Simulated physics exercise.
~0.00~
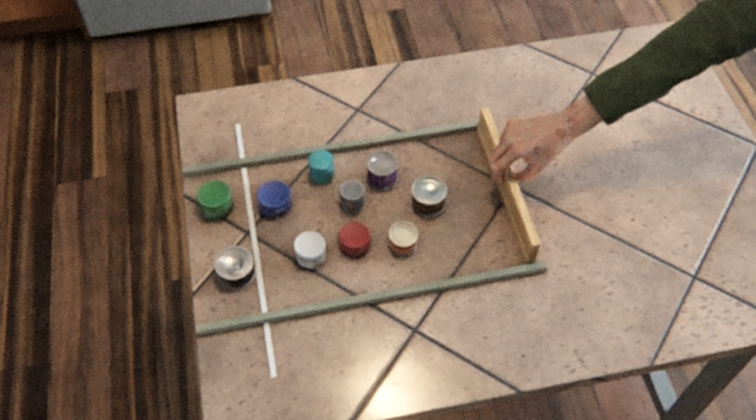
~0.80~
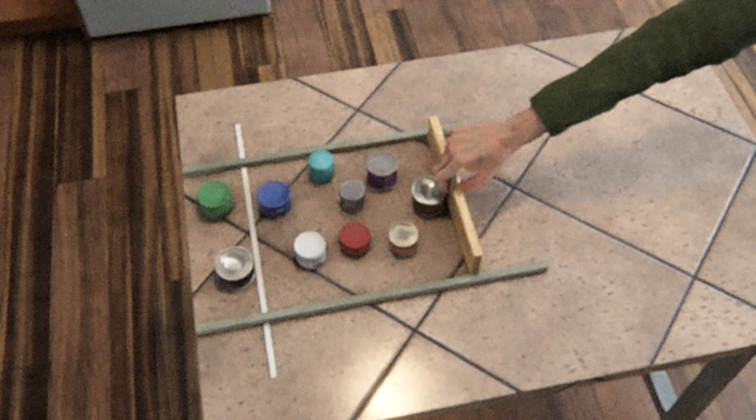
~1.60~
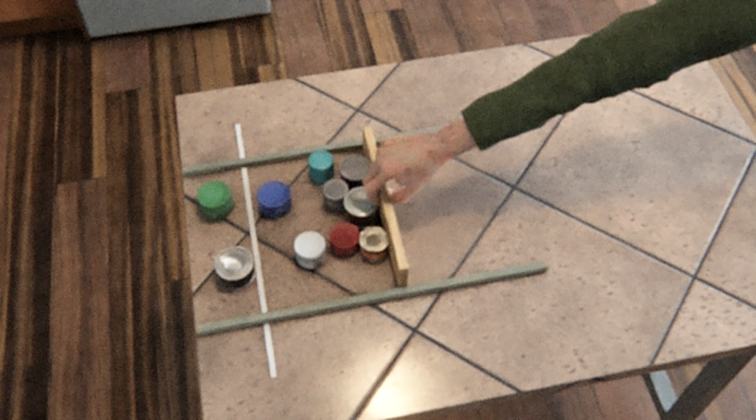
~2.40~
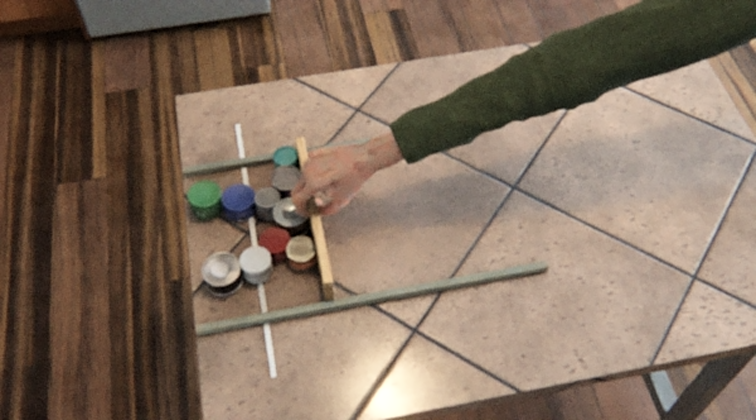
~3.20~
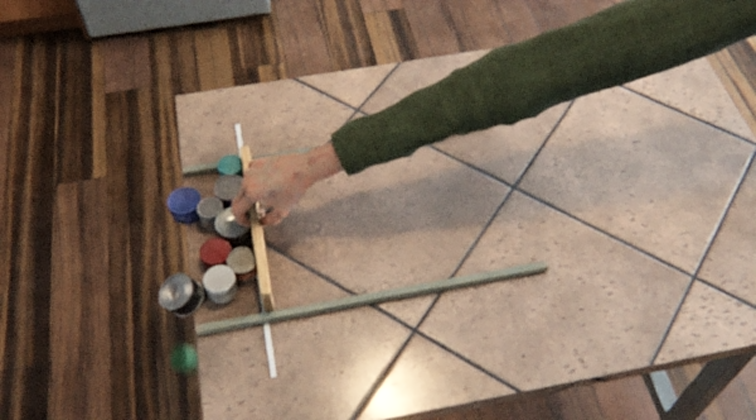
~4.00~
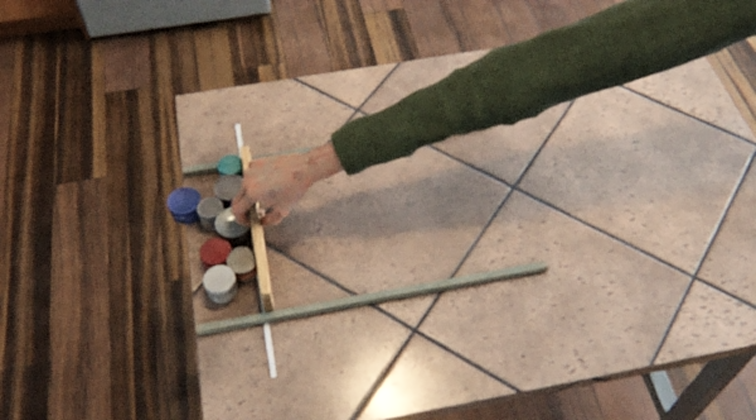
On a tan tiled table above a striped wooden floor, seen from above at an angle, ten small round pots and tubs sit scattered between two greenish rails. A white strip of tape crosses near the left edge, and a hand in a dark green sleeve holds a wooden board upright at the right. The hand slides the board left, gathering the brown, purple, red and cream-topped pots against it. The bunched pots shove the others toward the edge. As the board reaches the tape, the green tub drops off, then the black pot goes too, leaving the rest crowded at the edge.
